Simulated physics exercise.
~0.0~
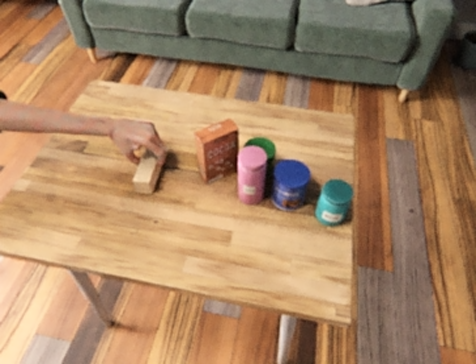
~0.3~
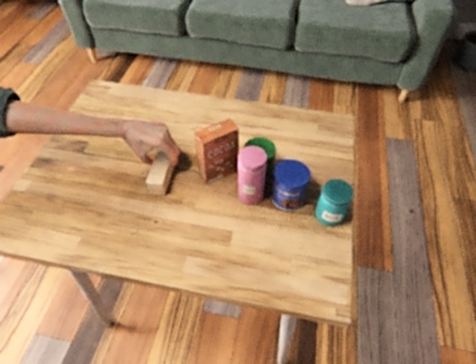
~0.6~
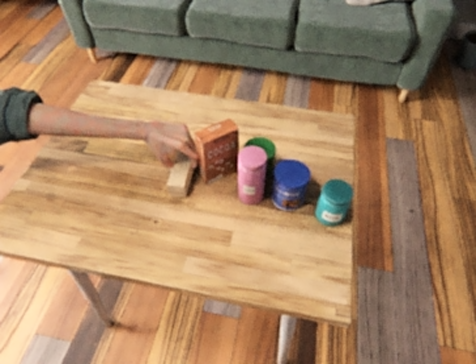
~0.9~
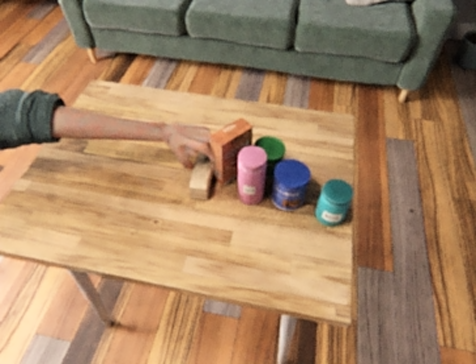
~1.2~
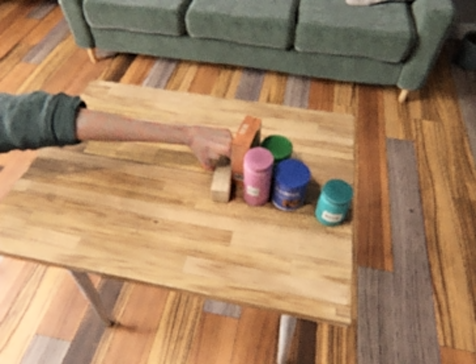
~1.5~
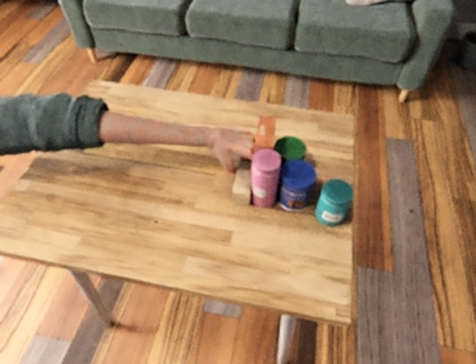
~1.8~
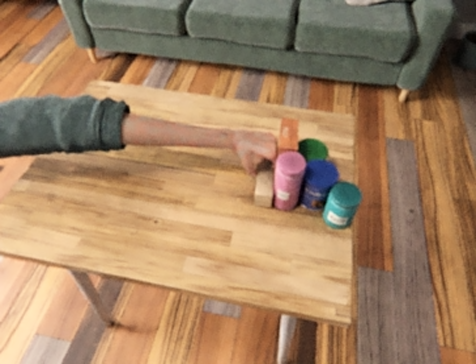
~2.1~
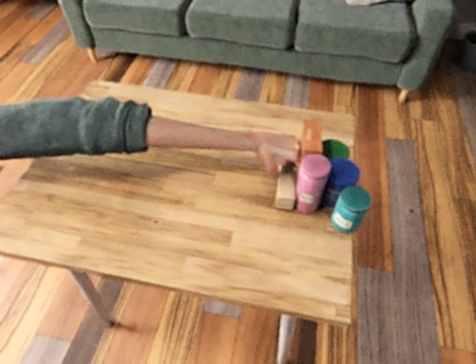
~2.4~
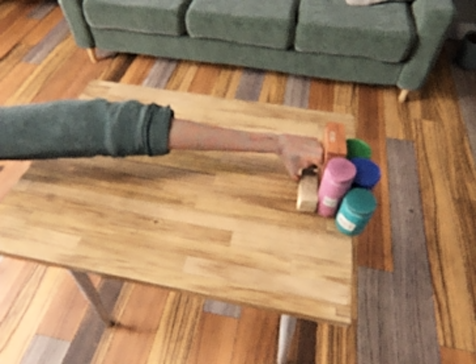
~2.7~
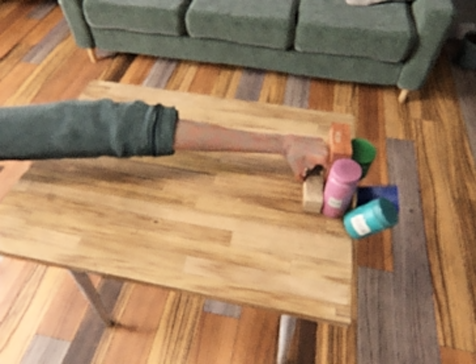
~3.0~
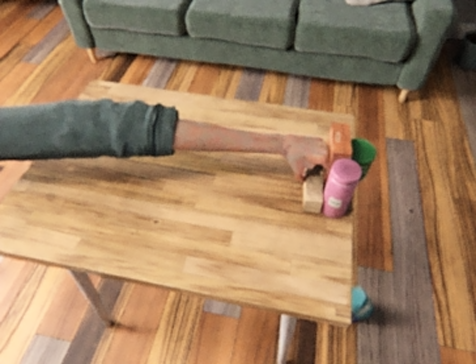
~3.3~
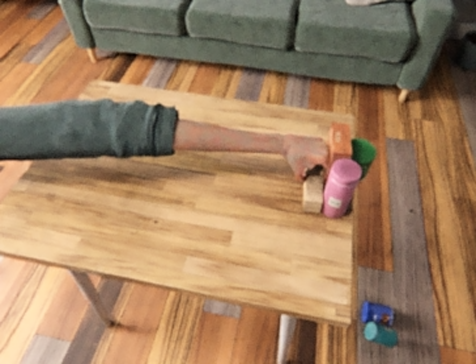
A hand slides a block rightward into containers, and the blue and turquoise ones fall off.
